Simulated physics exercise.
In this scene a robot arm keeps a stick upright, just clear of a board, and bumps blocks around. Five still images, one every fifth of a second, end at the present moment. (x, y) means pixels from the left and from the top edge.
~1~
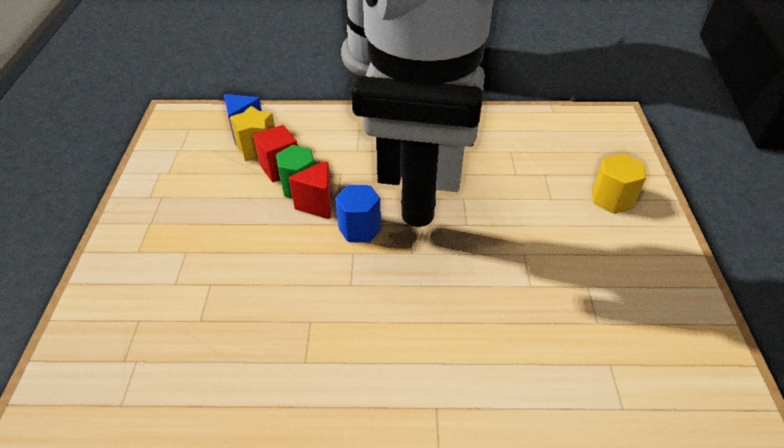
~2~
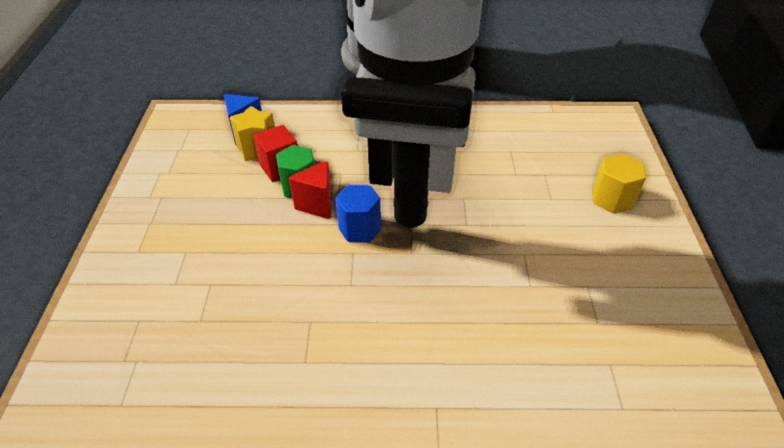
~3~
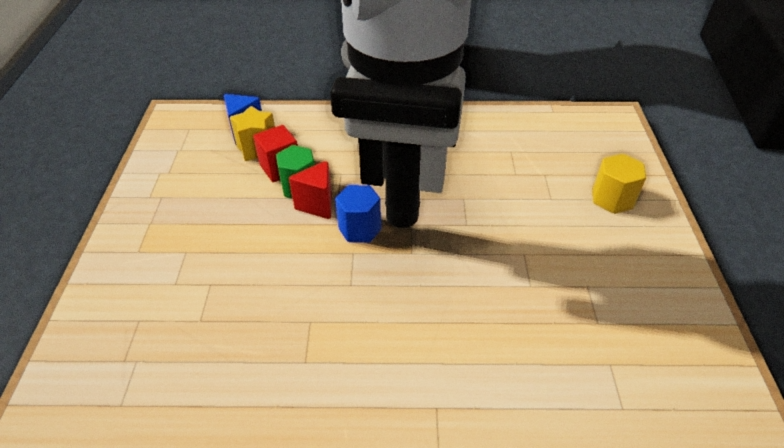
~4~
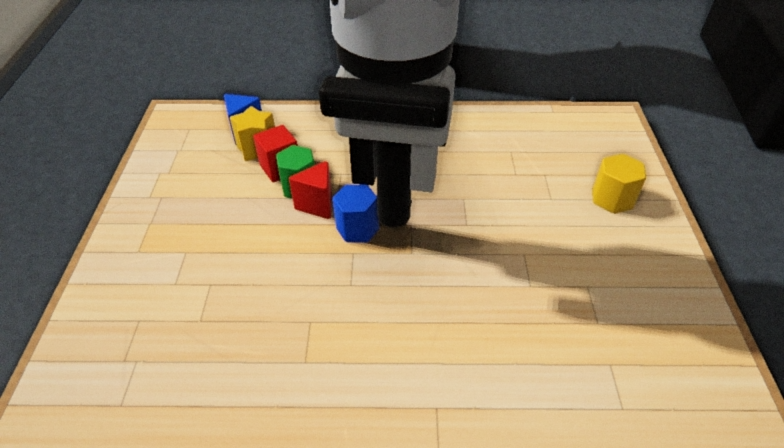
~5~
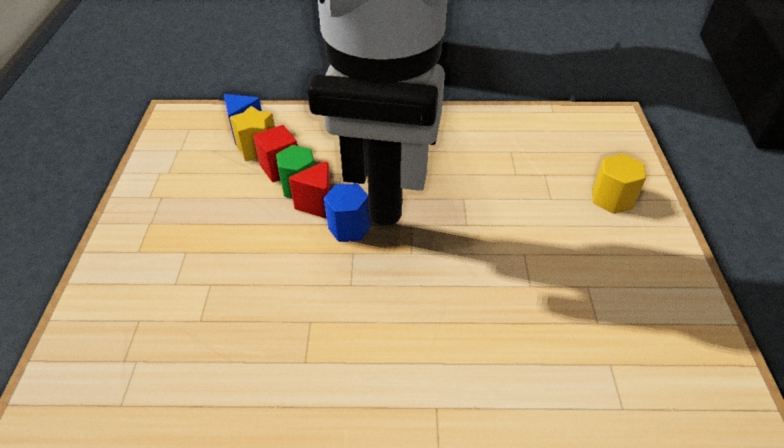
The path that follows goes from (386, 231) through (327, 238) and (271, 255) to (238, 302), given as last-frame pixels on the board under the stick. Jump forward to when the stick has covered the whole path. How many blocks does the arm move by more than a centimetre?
The answer is two blocks, counting only moves over 1 cm.
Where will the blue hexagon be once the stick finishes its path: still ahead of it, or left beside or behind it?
Looking at the end of the path, the blue hexagon has slipped free of the stick.
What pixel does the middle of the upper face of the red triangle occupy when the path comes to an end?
I'd guess (287, 183).
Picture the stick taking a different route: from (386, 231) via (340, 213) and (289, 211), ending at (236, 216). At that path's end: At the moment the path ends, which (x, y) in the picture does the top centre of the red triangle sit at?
I'd guess (198, 175).
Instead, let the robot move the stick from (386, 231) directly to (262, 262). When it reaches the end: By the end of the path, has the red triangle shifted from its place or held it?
That block ends up displaced.
On the path given first. One third of the way, stick (324, 222); red triangle (289, 183), turned 80° clockwise; blue hexagon (284, 209), turned 20° anticlockwise.
Two thirds of the way, stick (266, 240); red triangle (287, 183), turned 85° clockwise; blue hexagon (226, 219).
At the end, stick (233, 286); green hexagon not moved; red triangle (287, 183), turned 85° clockwise; blue hexagon (222, 221).
